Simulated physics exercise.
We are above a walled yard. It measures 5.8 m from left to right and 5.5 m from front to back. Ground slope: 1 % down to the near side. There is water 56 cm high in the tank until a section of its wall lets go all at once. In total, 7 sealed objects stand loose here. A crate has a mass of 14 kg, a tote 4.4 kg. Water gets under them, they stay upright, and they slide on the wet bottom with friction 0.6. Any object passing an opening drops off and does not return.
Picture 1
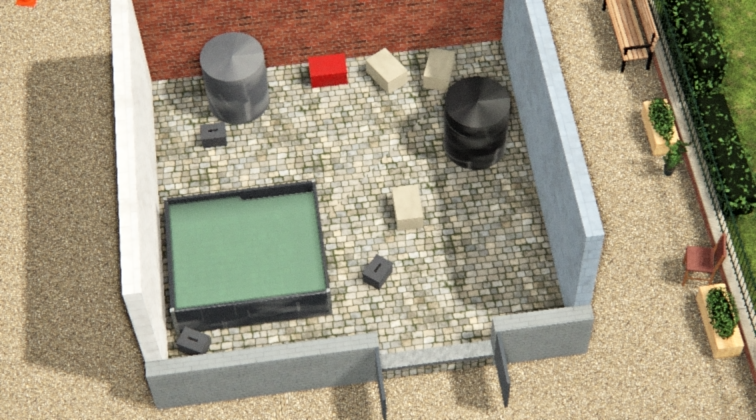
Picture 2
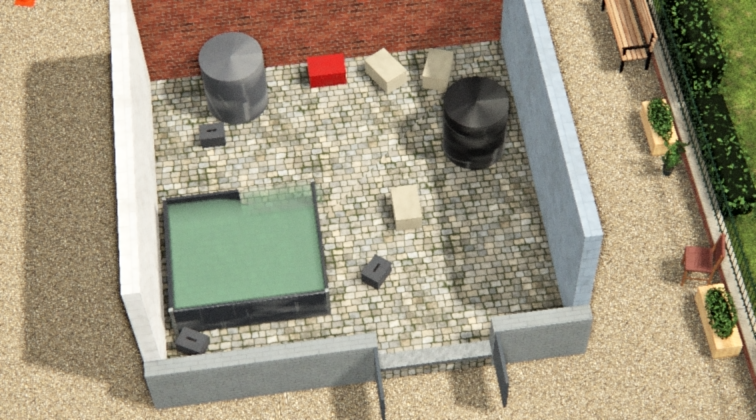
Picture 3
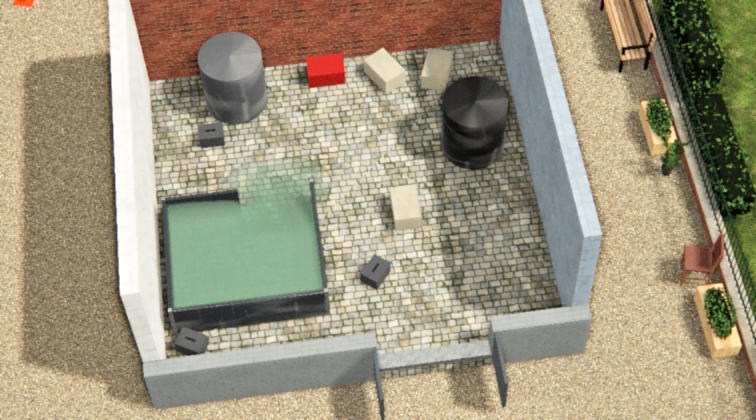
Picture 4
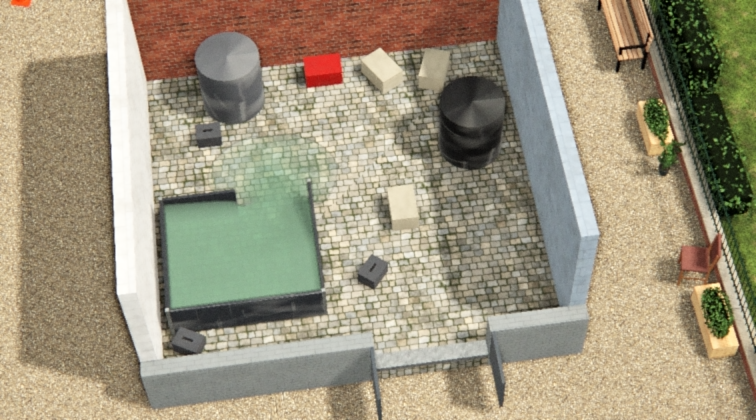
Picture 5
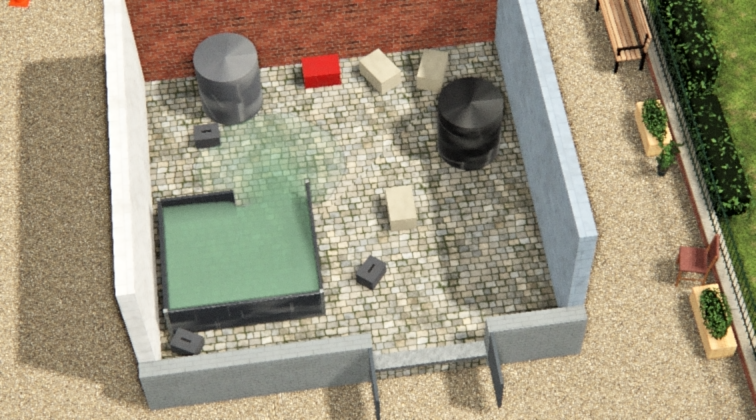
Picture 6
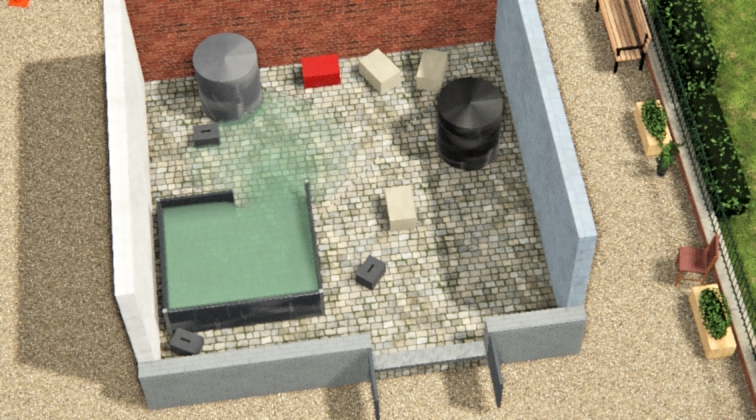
A square tank of green water stands at the left of a walled, cobbled yard seen from high above, with gravel on both sides and a bench, planters and hedge at right. A grey drum, red crate and pale blocks line the brick back wall near a black barrel. Water pours through a gap in the tank's back side and spreads thinly toward the grey drum, while the objects stay put and the view drifts very slightly.
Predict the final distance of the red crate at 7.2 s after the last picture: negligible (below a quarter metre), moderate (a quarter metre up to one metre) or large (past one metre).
It will cover a great distance.
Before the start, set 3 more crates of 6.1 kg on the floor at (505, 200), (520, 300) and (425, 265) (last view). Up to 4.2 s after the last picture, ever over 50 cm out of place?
Listed order gives above the limit, within the limit, within the limit.
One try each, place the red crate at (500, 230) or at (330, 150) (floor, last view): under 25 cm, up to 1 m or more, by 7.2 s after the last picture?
At the first spot it shifts partway; at the second it winds up far off.
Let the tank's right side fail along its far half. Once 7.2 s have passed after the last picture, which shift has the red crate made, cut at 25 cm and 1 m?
So the red crate shifts partway.
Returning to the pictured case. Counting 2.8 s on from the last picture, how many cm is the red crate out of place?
Shift: About 200 cm.
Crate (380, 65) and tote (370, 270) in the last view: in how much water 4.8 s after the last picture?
I'd put it at 17 cm and 0 cm respectively.
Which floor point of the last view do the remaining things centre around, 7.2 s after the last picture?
Around (350, 201).
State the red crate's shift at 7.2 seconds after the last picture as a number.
Roughly 150 centimetres.
Then, 0.9 s after the last picture the red crate is near (331, 54), 0.2 m from its start, afloat; 0 of 7 are out; 2 afloat.
Then, 2.8 s after the last picture the red crate is near (433, 65), 1.8 m from its start, afloat; 0 of 7 are out; 4 afloat.
Then, 4.8 s after the last picture the red crate is near (433, 69), 1.8 m from its start, afloat; 0 of 7 are out; 4 afloat.
Then, 7.2 s after the last picture the red crate is near (412, 99), 1.7 m from its start, afloat; 0 of 7 are out; 4 afloat.
